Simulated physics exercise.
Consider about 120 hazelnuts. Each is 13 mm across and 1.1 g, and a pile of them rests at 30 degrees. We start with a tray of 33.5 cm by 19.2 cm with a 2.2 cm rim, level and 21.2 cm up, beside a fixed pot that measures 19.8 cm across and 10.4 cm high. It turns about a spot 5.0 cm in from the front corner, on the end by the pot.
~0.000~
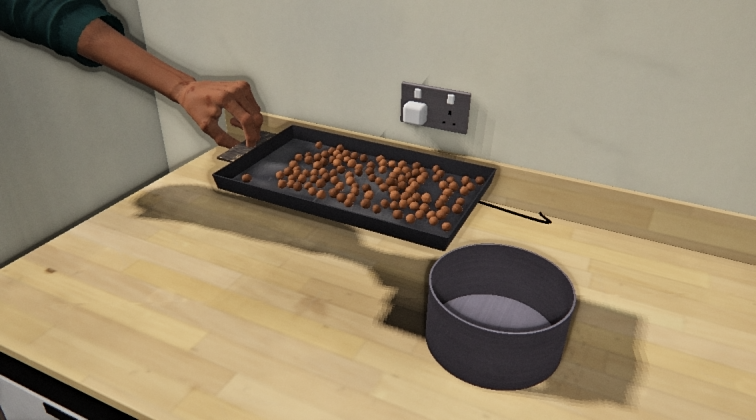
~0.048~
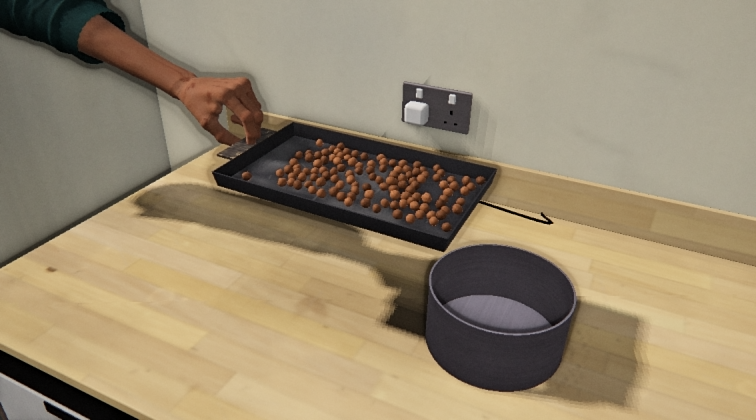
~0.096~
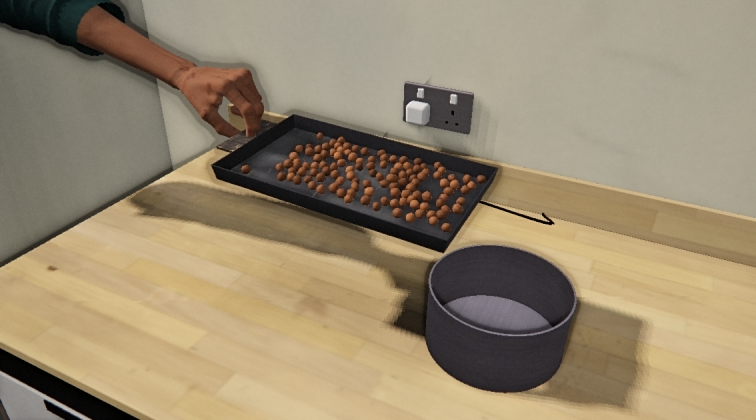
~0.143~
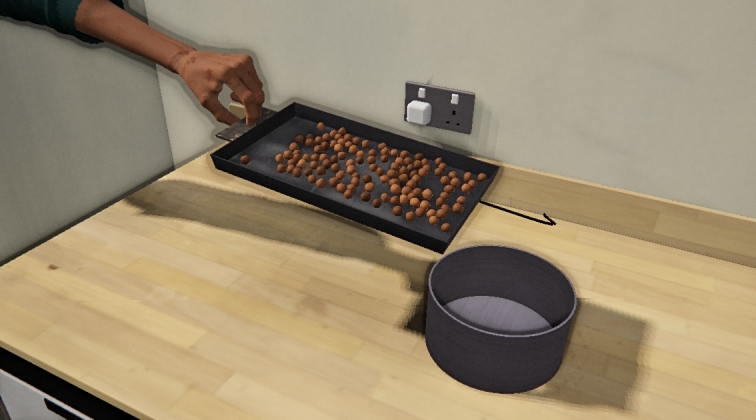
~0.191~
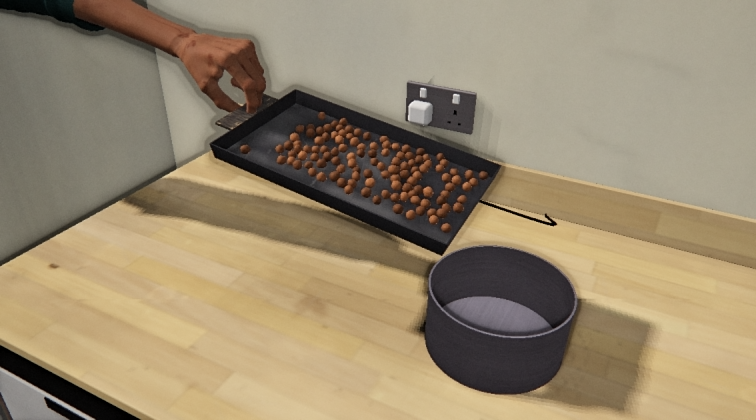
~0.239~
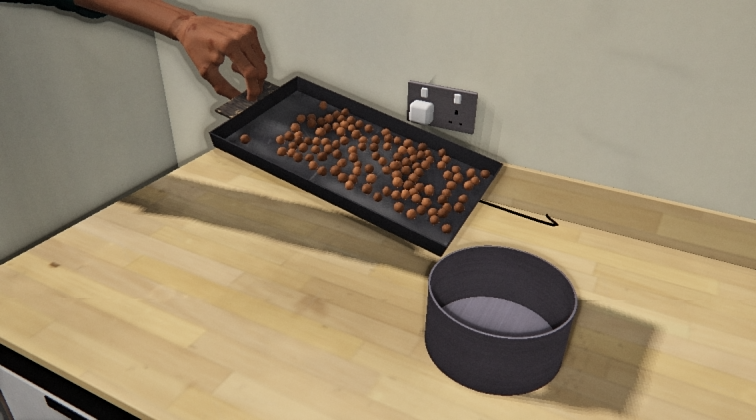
A dark rectangular tray scattered with round brown hazelnuts sits on a pale wooden worktop against a grey-white wall, seen from above at an angle. A dark grey round pot stands empty at the right front, with a double wall socket behind the tray. A hand in a dark green sleeve raises the tray's left end, slanting it down rightward, while nuts, pot and camera show no clear movement of their own.
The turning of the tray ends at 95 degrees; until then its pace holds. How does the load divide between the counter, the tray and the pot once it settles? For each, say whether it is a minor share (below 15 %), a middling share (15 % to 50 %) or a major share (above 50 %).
Result: Counter: Looks set for the better part; tray: Looks set for a minimal amount; pot: Looks set for a partial amount.
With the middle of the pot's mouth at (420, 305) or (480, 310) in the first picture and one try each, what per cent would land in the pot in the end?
I'd say some 60 per cent for the first and some 100 per cent for the second.
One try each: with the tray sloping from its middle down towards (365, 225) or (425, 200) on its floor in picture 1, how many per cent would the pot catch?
I'd put it at roughly 0 per cent for the first tilt and roughly 90 per cent for the second.
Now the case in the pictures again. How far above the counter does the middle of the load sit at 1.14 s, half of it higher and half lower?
Some 26 cm.
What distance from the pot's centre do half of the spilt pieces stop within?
I'd say around 22 centimetres.
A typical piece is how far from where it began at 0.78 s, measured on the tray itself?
By then it sits near 10 cm from where it began.
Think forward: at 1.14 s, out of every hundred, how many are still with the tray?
Estimate: About 90 percent.
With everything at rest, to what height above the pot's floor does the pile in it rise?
Roughly 1.5 cm.
After 0.78 s, tilt 52 degrees; the tray holds 100 %, the pot 0 %.
After 1.14 s, tilt 78 degrees; the tray holds 90 %, the pot 0 %.
After 1.58 s, tilt 95 degrees; the tray holds 15 %, the pot 20 %.
By 2.7 s all is still; counter 70 %, tray 0 %, pot 30 %.
